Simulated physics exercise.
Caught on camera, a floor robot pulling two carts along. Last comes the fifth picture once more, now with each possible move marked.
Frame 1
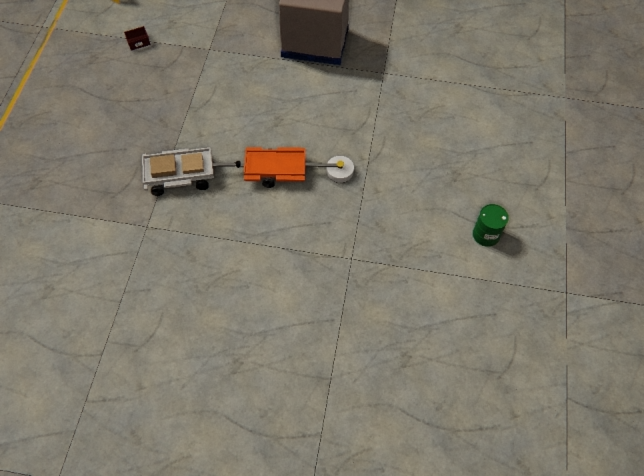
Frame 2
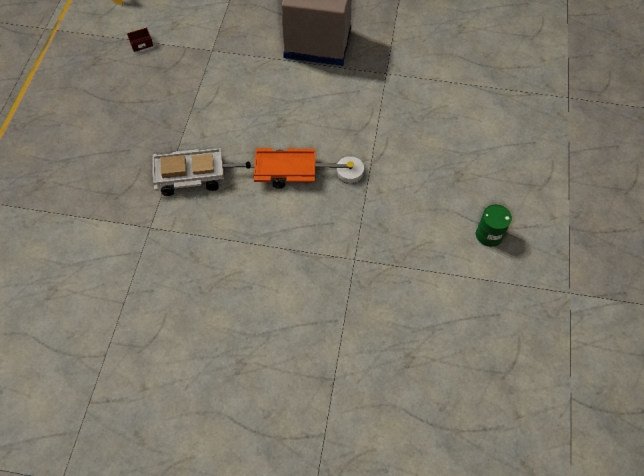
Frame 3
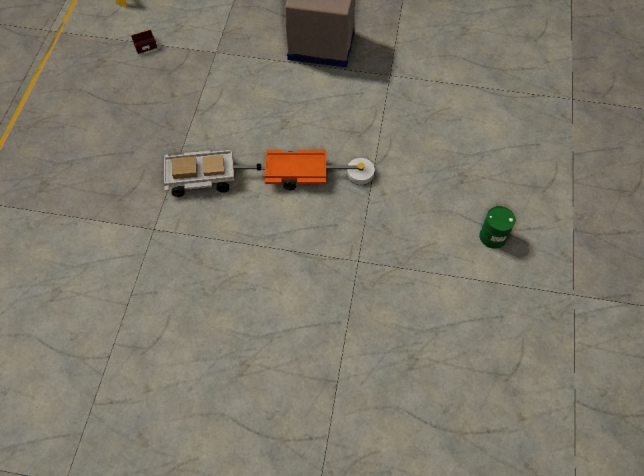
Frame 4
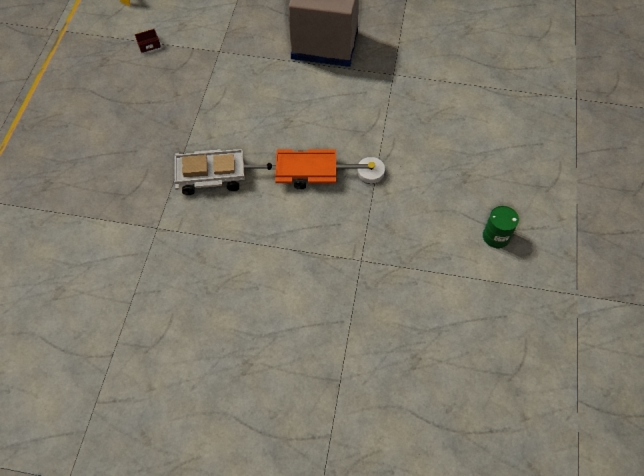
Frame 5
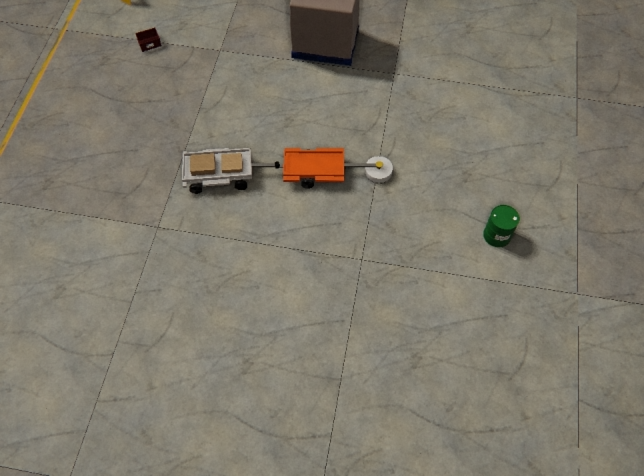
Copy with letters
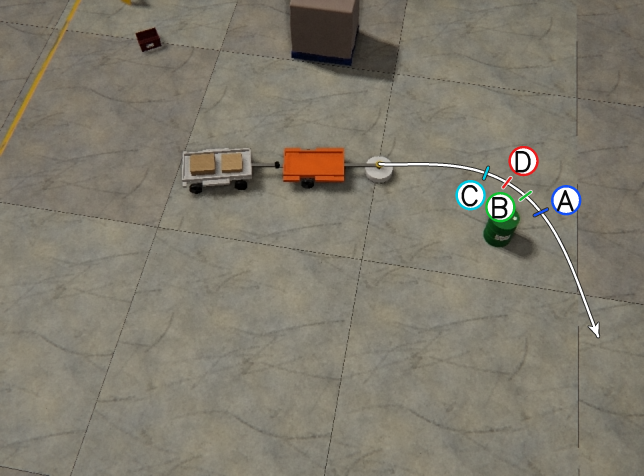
A grey stone-tiled floor with thin seams and a yellow line at the upper left is seen from high above. A small round white robot pulls an orange cart and a white cart carrying two tan boxes, with a green drum to the right, a large brown box above and a small dark red box at upper left. The linked train rolls slowly rightward in a line while the view shifts very slightly left.
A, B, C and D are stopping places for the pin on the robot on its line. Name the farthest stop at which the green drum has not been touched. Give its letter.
Up to mark A.
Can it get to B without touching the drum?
Yes.
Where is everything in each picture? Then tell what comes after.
The first picture shows orange cart (275, 163); white cart (178, 167); green drum (486, 235).
The second picture shows robot (350, 169); orange cart (285, 164); white cart (188, 168); green drum (489, 235).
The third picture shows robot (361, 170); orange cart (296, 166); white cart (199, 169); green drum (493, 237).
The fourth picture shows robot (371, 169); orange cart (306, 165); white cart (209, 167); green drum (496, 236).
The fifth picture shows robot (379, 168); orange cart (314, 164); white cart (217, 166); green drum (497, 236).
On the copy, A at (541, 212); B at (525, 196); C at (486, 173); D at (507, 183); the route from (379, 164) via (528, 198) to (598, 337).
On A. First, robot (439, 169), last cart (277, 165).
Then, robot (499, 184), last cart (338, 164).
Finally, robot (539, 216), last cart (384, 164); nothing has been touched.
By contrast, B is safe but short; C is safe but short; D is safe but short.
